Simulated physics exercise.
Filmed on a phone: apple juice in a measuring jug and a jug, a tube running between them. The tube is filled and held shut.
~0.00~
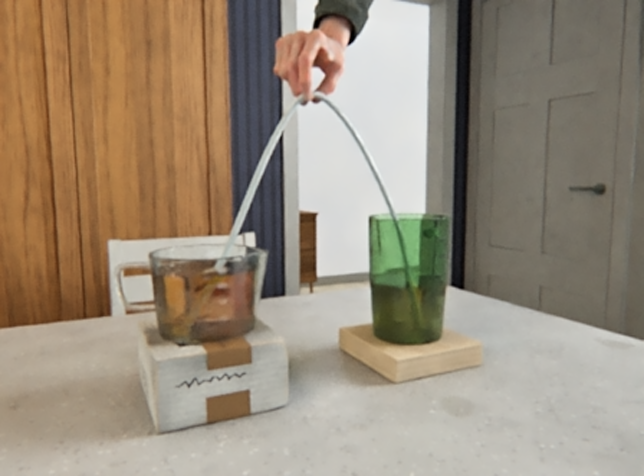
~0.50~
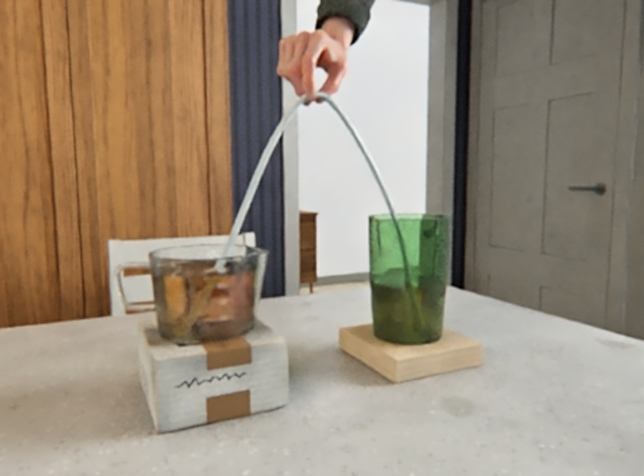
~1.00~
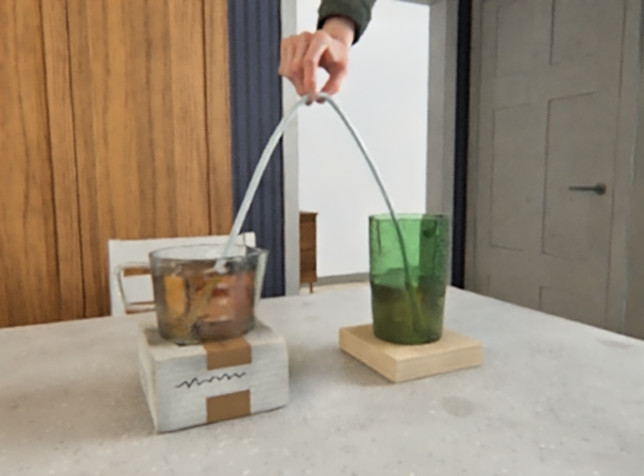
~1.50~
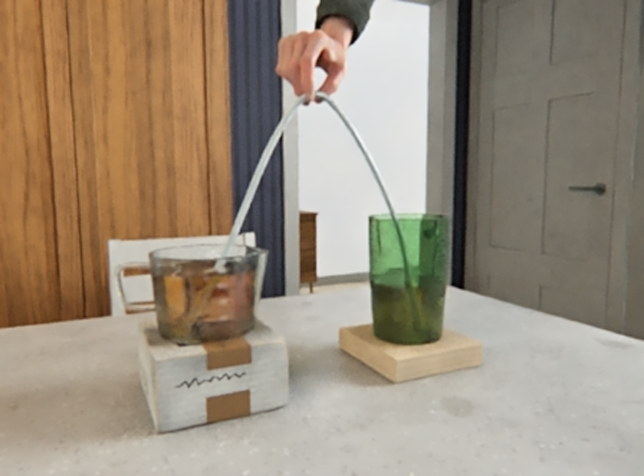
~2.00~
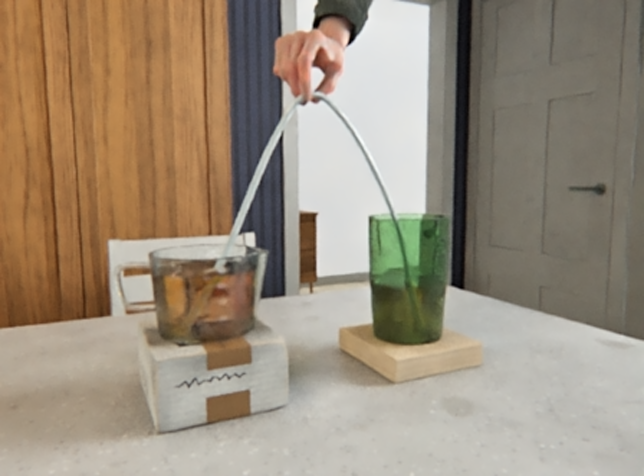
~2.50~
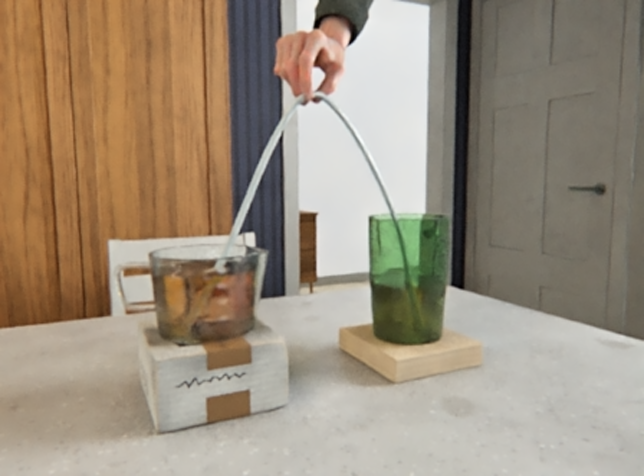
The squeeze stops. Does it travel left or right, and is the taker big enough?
Direction: Towards the right; receiver takes it all.
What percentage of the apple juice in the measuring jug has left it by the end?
My estimate is around 30 percent.
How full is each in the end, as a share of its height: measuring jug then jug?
Near 55 in a hundred for the first, near 60 in a hundred for the second.
After 8.0 s, the measuring jug is about two thirds full; the jug is about half full.
After 45.0 s, the measuring jug is about half full; the jug is about half full; the two surfaces are level.
